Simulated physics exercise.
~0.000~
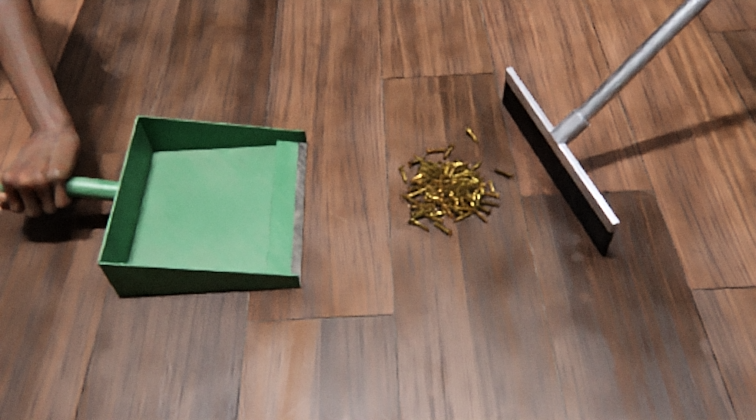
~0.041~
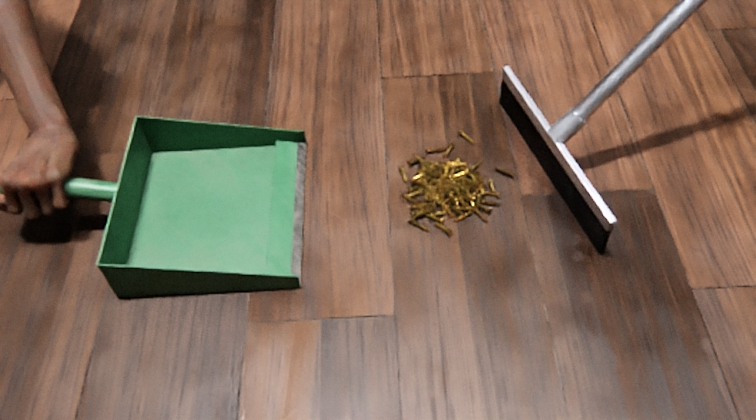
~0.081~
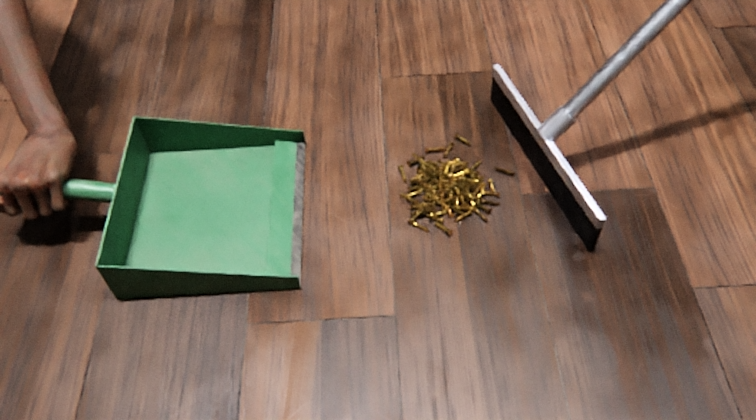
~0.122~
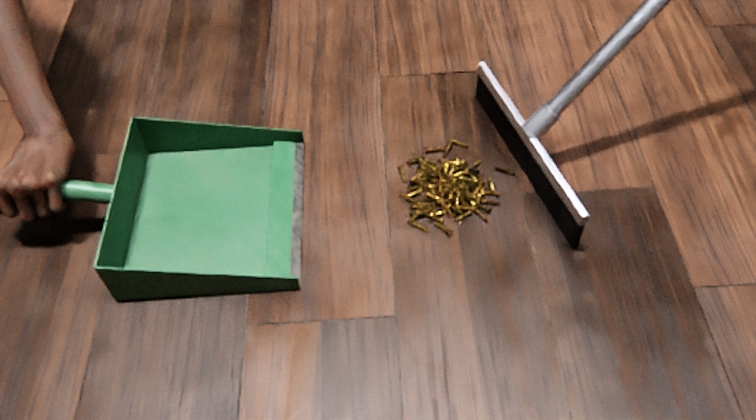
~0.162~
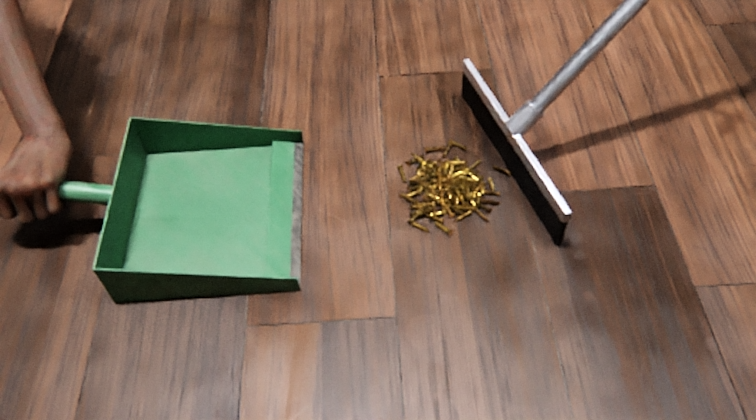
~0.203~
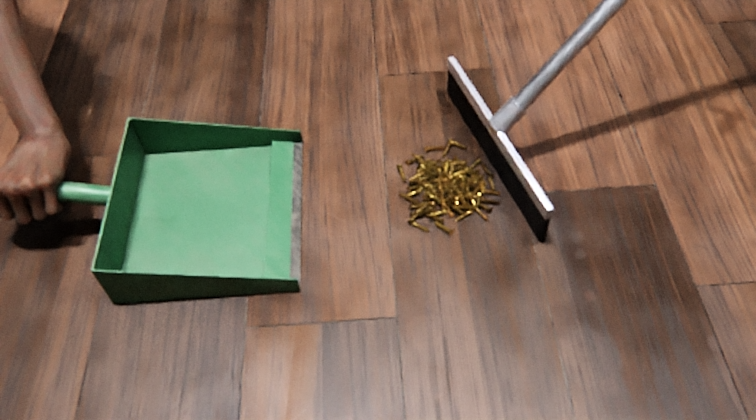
On a wood-plank floor, a rigid blade on a pole sliding left to a brass-coloured screw pile while a hand grips a green dustpan.
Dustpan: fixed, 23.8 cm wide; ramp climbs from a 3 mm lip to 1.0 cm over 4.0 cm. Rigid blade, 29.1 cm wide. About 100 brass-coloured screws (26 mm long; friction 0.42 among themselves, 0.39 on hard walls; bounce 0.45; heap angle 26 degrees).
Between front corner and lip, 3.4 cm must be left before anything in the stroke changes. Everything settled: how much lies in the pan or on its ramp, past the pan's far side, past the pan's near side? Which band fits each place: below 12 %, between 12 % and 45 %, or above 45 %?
Bands: Pan below 12 %; far side below 12 %; near side below 12 %.
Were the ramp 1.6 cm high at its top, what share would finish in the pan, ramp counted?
That change would give about 0 per cent.
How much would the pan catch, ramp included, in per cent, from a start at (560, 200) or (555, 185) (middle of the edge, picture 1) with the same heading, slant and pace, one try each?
The two tries give about 0 % and about 0 %.
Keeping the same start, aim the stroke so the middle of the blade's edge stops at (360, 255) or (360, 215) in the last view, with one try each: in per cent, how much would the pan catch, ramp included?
The two tries give about 0 and 0 percent.
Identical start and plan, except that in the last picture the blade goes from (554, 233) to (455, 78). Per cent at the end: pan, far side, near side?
You'd see pan at 0, far at 0 and near at 0.
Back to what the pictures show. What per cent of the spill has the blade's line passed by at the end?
Around 5 per cent.
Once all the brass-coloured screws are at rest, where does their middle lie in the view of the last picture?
I'd put it at about (351, 192).
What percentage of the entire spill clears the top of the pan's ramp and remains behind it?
Near 0 per cent, I'd say.
After 0.39 s, middle of the blade 16 cm from the lip; 0 % over the lip, far side 0 %, near side 0 %.
After 0.52 s, middle of the blade 10 cm from the lip; 0 % over the lip, far side 0 %, near side 0 %.
Then, at 0.77 s, middle of the blade 8 cm from the lip; 0 % over the lip, far side 0 %, near side 0 %.
By 1.4 s all is still; pan 0 %, far side 0 %, near side 0 %, in front of the lip or behind the blade 95 %.
